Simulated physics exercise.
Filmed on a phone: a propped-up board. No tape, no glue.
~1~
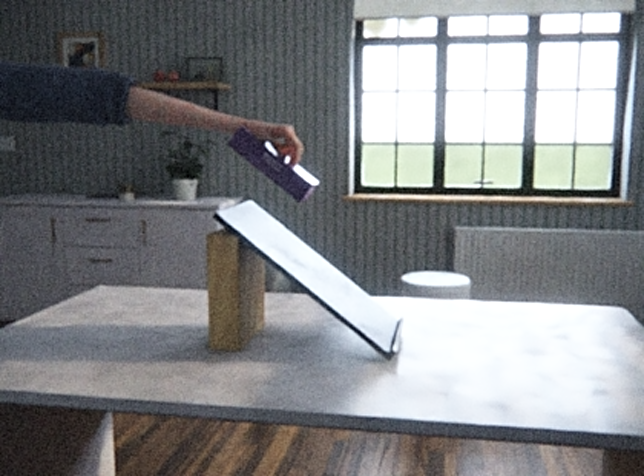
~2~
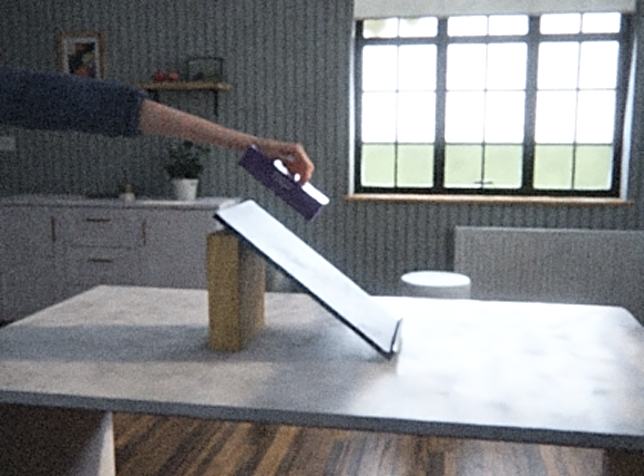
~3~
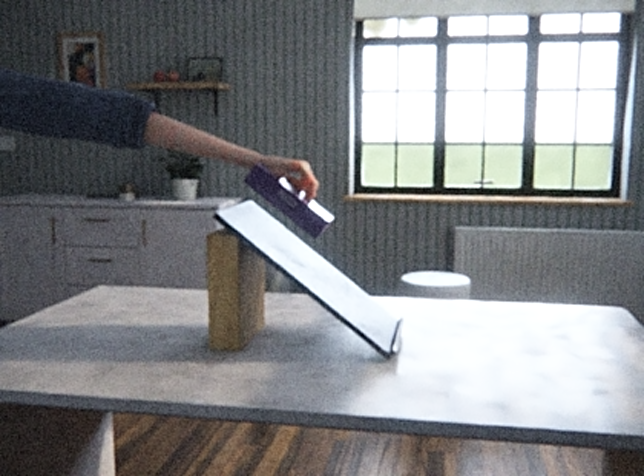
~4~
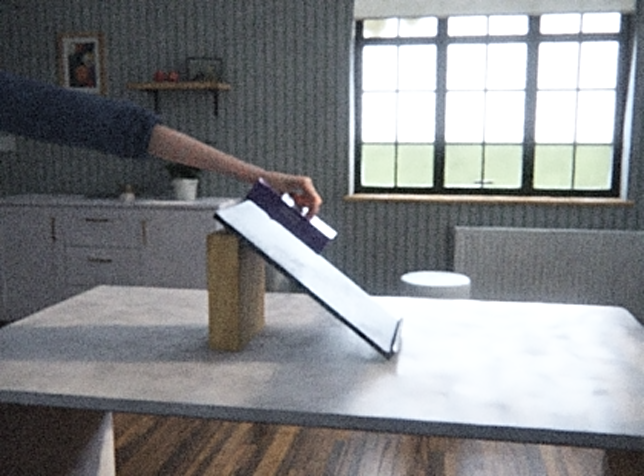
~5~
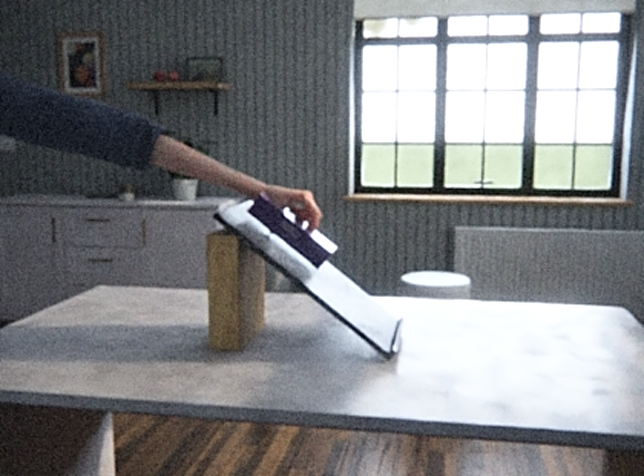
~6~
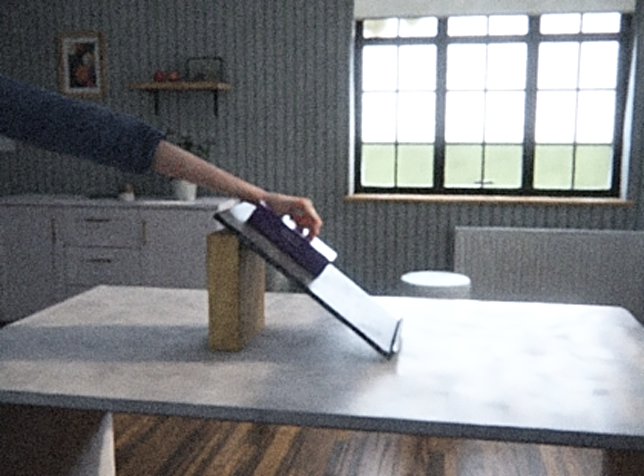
The footage shows a hand lowering a purple carton toward a sloping board propped on a block on a table, moving slightly right and downward, then setting it on the board's upper part while still holding it.
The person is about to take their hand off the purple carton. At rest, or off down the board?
As it turns out, it slides or rolls down.
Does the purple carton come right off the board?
The purple carton stops on the board.
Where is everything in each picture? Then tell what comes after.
The first picture shows on its way; purple carton (274, 164).
The second picture shows on its way; purple carton (284, 182).
The third picture shows on its way; purple carton (289, 200).
The fourth picture shows on its way; purple carton (292, 216).
The fifth picture shows on its way; purple carton (292, 230).
The sixth picture shows set down, still held; purple carton (292, 238).
Then, 0.30 s later than the last frame, purple carton moved a little near (317, 258).
Then, 0.40 s later than the last frame, purple carton moved about its own width near (348, 283).
Then, 0.50 s later than the last frame, purple carton moved about its own width near (364, 293).
When it is over, moved from the start, purple carton. End places, in pixels of the last picture, purple carton near (365, 297). The purple carton runs down the board.
